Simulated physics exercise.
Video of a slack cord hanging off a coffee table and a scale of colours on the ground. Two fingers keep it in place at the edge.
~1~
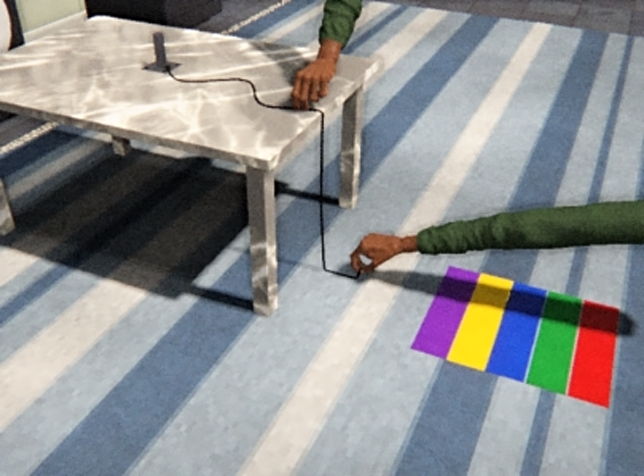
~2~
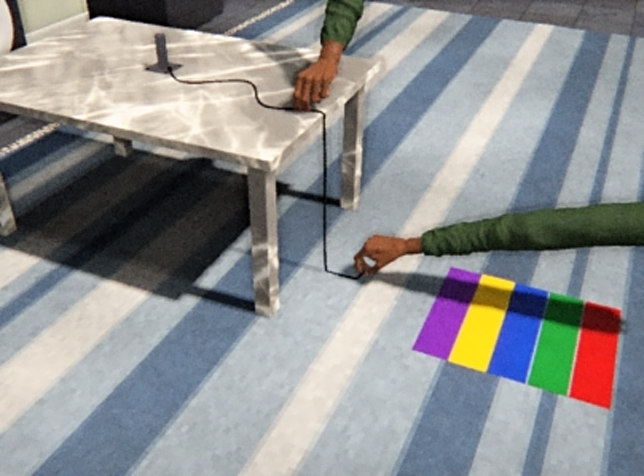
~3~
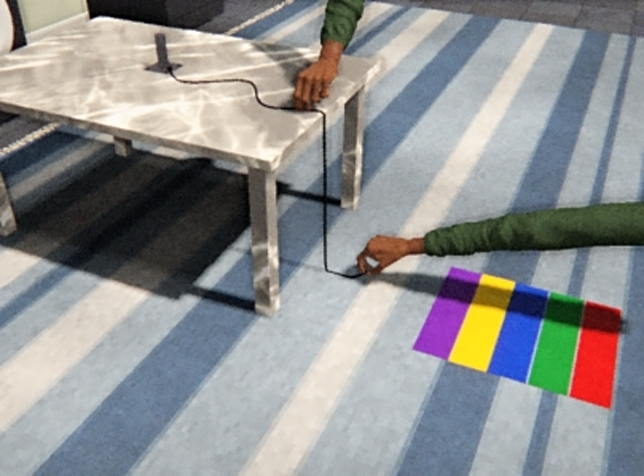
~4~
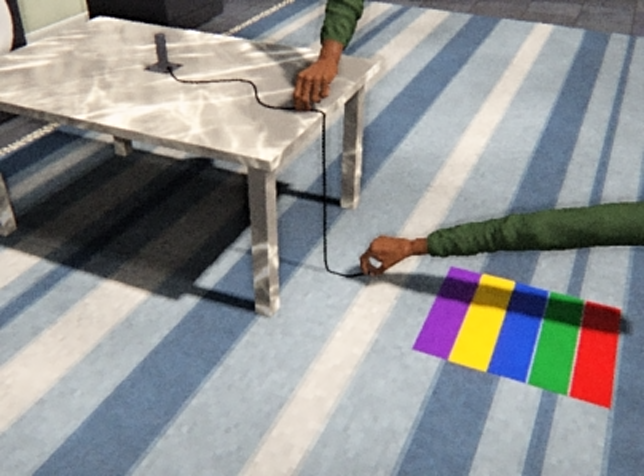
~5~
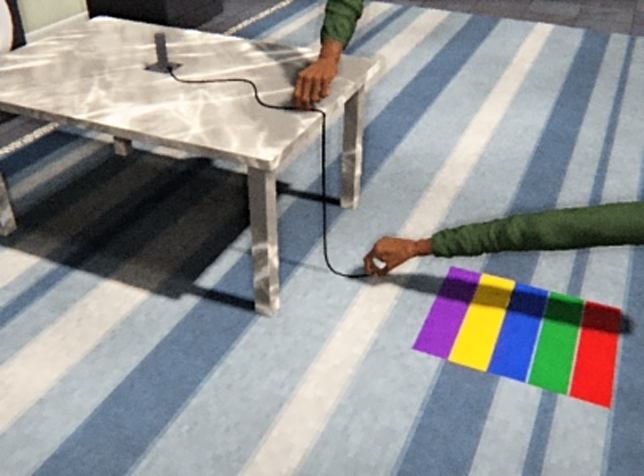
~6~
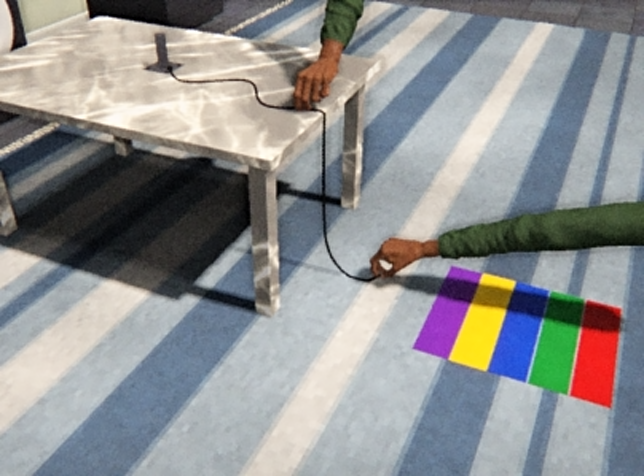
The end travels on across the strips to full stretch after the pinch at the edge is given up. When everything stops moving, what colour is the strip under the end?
The strip under the end is blue.
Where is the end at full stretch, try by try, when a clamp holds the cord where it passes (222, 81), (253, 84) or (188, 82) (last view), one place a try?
Pixel places, try by try: (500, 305), (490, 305), (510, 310).
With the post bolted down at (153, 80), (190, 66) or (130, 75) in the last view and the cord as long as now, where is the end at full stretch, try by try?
Roughly (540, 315), then (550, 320), then (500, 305).
Soon after, end near (457, 295); over purple.
Then, end near (497, 306); over yellow.
At full stretch, end near (523, 312); over blue. The end stops over the blue strip.
